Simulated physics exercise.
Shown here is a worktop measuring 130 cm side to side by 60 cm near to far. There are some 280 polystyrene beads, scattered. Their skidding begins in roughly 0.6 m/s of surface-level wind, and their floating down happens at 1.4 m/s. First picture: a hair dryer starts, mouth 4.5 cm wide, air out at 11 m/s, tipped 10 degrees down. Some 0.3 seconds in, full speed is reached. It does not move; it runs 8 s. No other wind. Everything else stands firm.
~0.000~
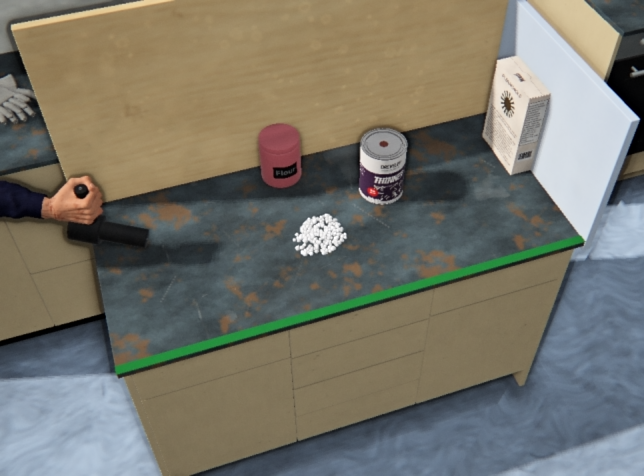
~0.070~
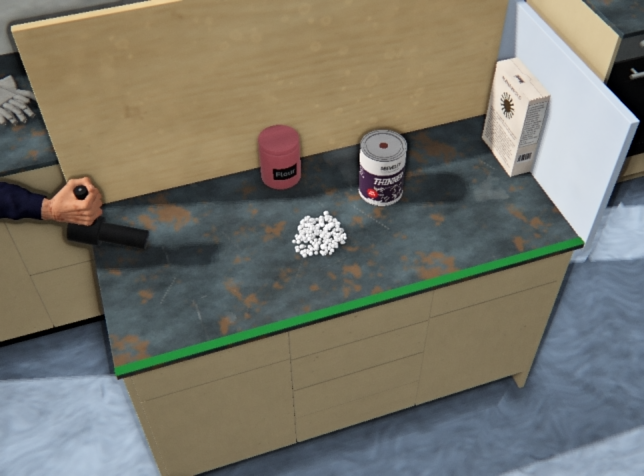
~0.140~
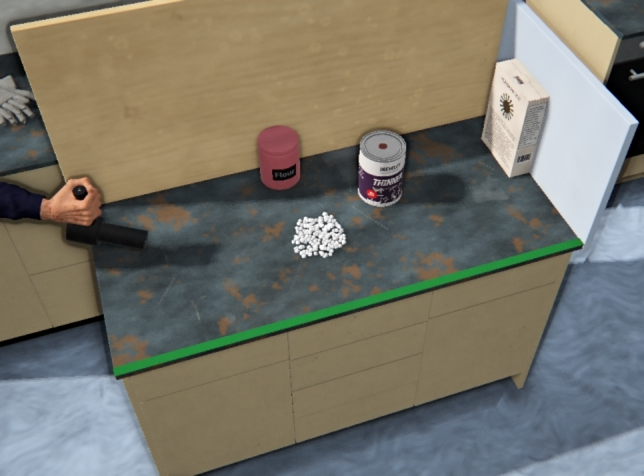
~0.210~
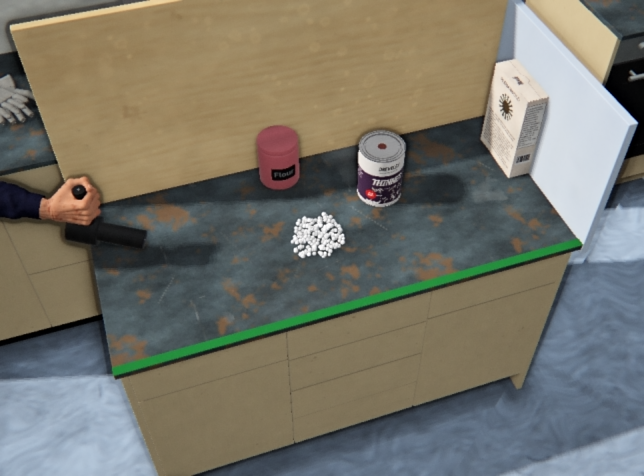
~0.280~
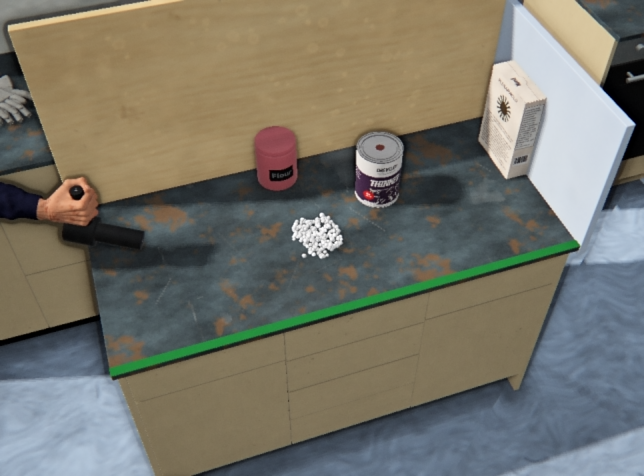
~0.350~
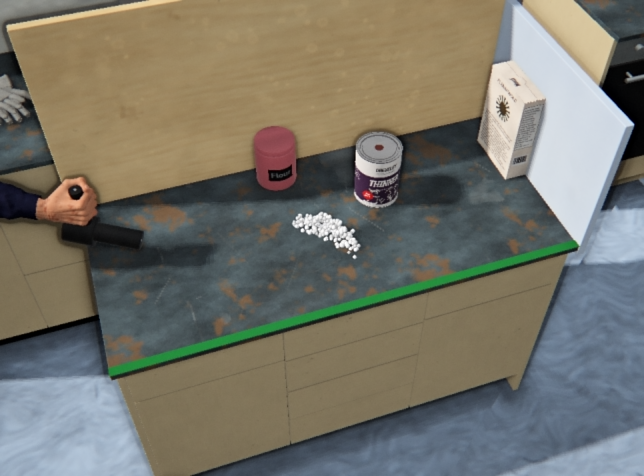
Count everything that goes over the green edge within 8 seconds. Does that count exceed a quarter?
No.
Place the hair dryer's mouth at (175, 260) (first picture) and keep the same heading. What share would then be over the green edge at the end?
Result: Approx. 4 %.
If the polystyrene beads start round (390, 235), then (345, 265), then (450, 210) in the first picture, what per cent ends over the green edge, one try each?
In turn: 20 per cent, 60 per cent, 2 per cent.
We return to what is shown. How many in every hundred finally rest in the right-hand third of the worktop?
Near 90 %.
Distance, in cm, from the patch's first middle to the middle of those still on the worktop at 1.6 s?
Centre offset: Approx. 60 cm.
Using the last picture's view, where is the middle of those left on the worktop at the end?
Centre: Approx. (504, 174) px, last frame.
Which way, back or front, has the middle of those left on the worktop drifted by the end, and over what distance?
To the back, by about 10 cm.
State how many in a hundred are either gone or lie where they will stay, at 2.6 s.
Estimated share: Close to 10 per cent.
After 1.6 s, 95 % are on the move or not yet settled, 1 % are over the green edge; the middle of those still in play is near (503, 180).
After 2.6 s, 90 % are on the move or not yet settled, 1 % are over the green edge; the middle of those still in play is near (501, 170).
After 4.4 s, 79 % are on the move or not yet settled, 2 % are over the green edge; the middle of those still in play is near (499, 168).
After 8.0 s, at the end, 2 % are over the green edge; the middle of those still in play is near (504, 174).
